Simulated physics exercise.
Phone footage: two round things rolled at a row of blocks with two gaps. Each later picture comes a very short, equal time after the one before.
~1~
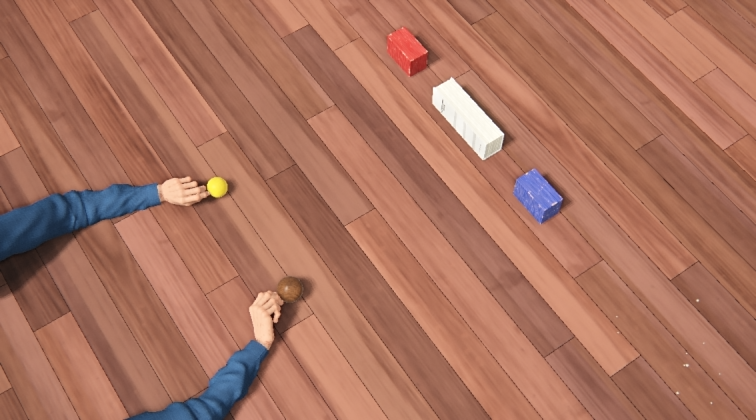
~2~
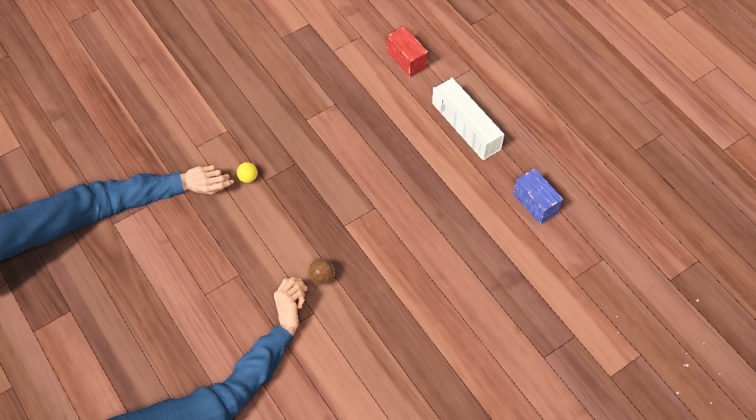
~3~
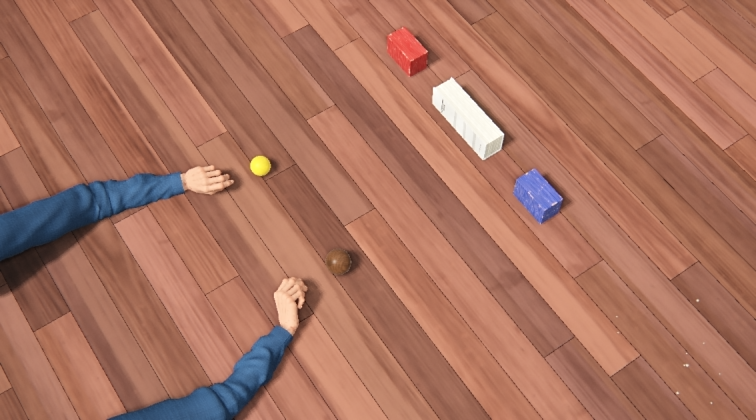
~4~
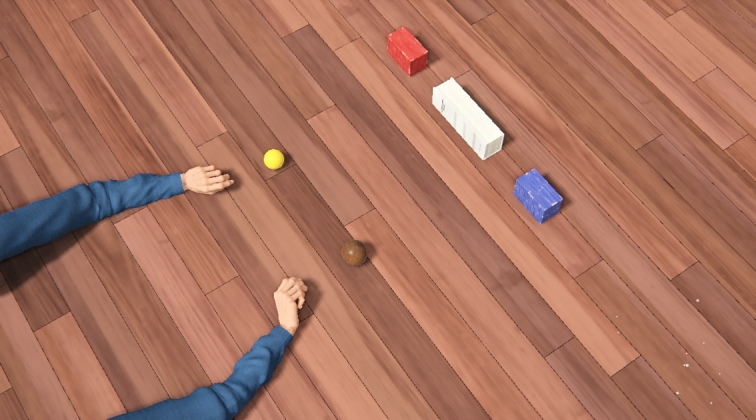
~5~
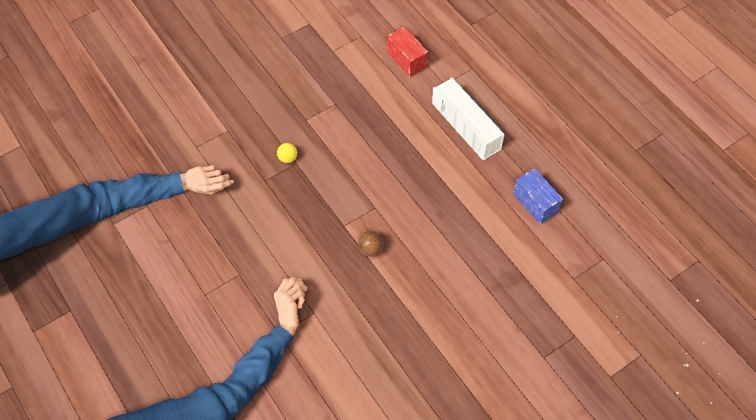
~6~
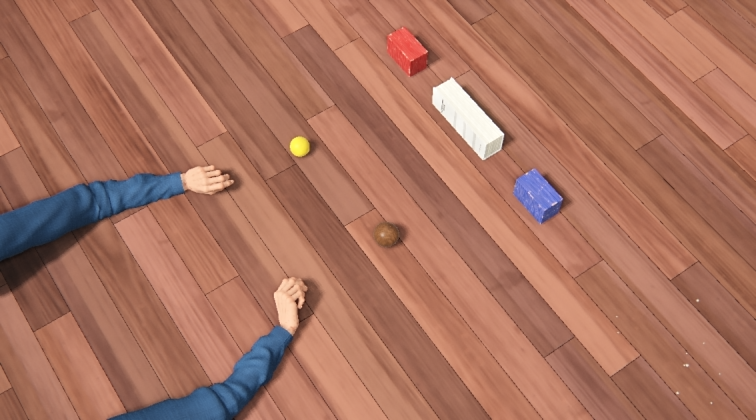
On a wooden floor, two hands release a yellow ball and a brown ball, which roll rightward.
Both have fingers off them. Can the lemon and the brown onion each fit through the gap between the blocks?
Lemon: Yes; brown onion: Yes.
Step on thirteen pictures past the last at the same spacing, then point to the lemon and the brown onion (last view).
First object (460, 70); second object (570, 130).
Then, 0.64 s later than the last frame, lemon heading on near (491, 53); brown onion heading on near (614, 104).
When it is over, the lemon rolls through; the brown onion rolls through.
